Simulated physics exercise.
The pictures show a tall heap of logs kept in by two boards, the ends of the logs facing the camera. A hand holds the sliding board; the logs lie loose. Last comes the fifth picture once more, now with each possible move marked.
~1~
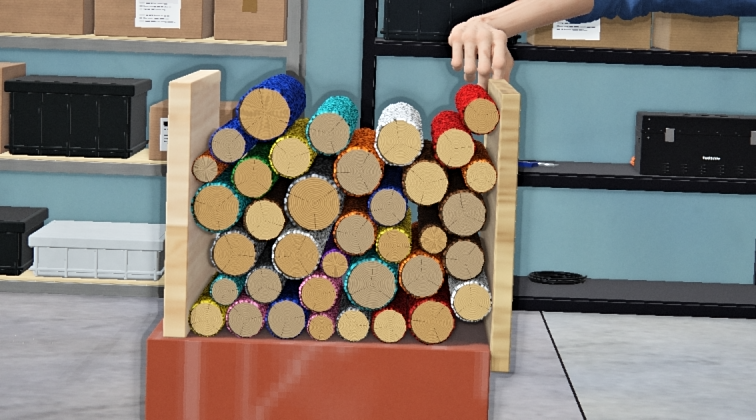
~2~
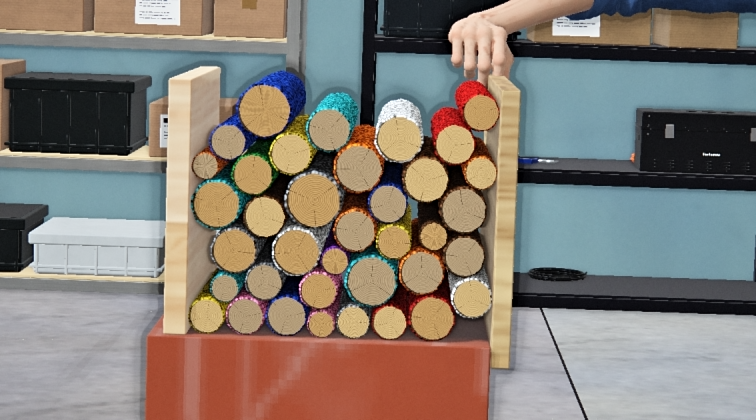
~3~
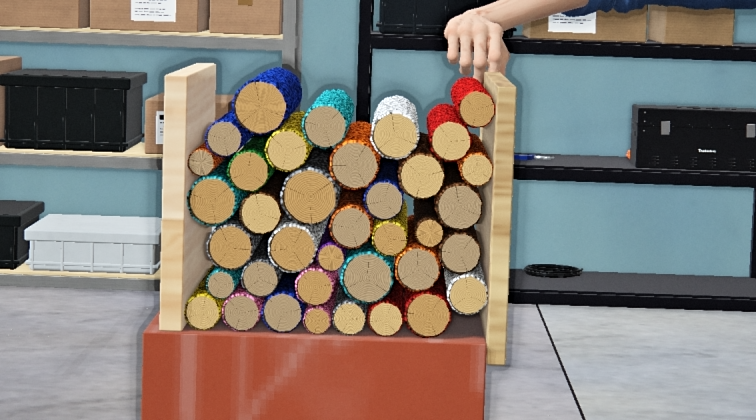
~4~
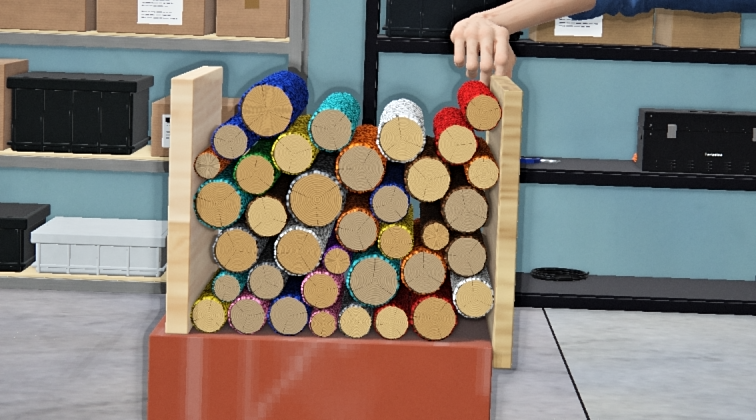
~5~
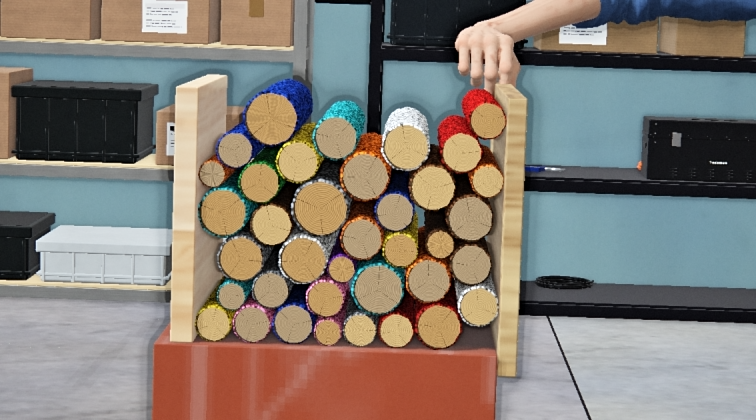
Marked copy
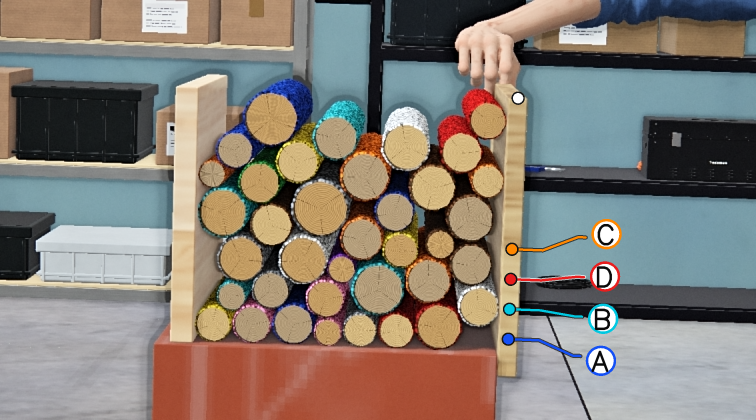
Stacked logs with glittery, colourful sides sitting almost still between two wooden boards as a hand rests on the right board.
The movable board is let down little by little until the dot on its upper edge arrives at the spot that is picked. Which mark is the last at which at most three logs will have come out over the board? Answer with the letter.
Lower it to C and no more.
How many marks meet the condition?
One of the four.
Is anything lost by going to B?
Yes.
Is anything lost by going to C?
Yes.
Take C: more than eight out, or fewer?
At C, fewer than eight.
On the copy, A at (508, 339); B at (509, 309); C at (512, 249); D at (510, 280); the white dot at (518, 98).
On C. First, top of the board (505, 166).
Then, top of the board (502, 245).
Finally, top of the board (502, 248), three out over the board.
By contrast, A more than three out over the board; B more than three out over the board; D more than three out over the board.
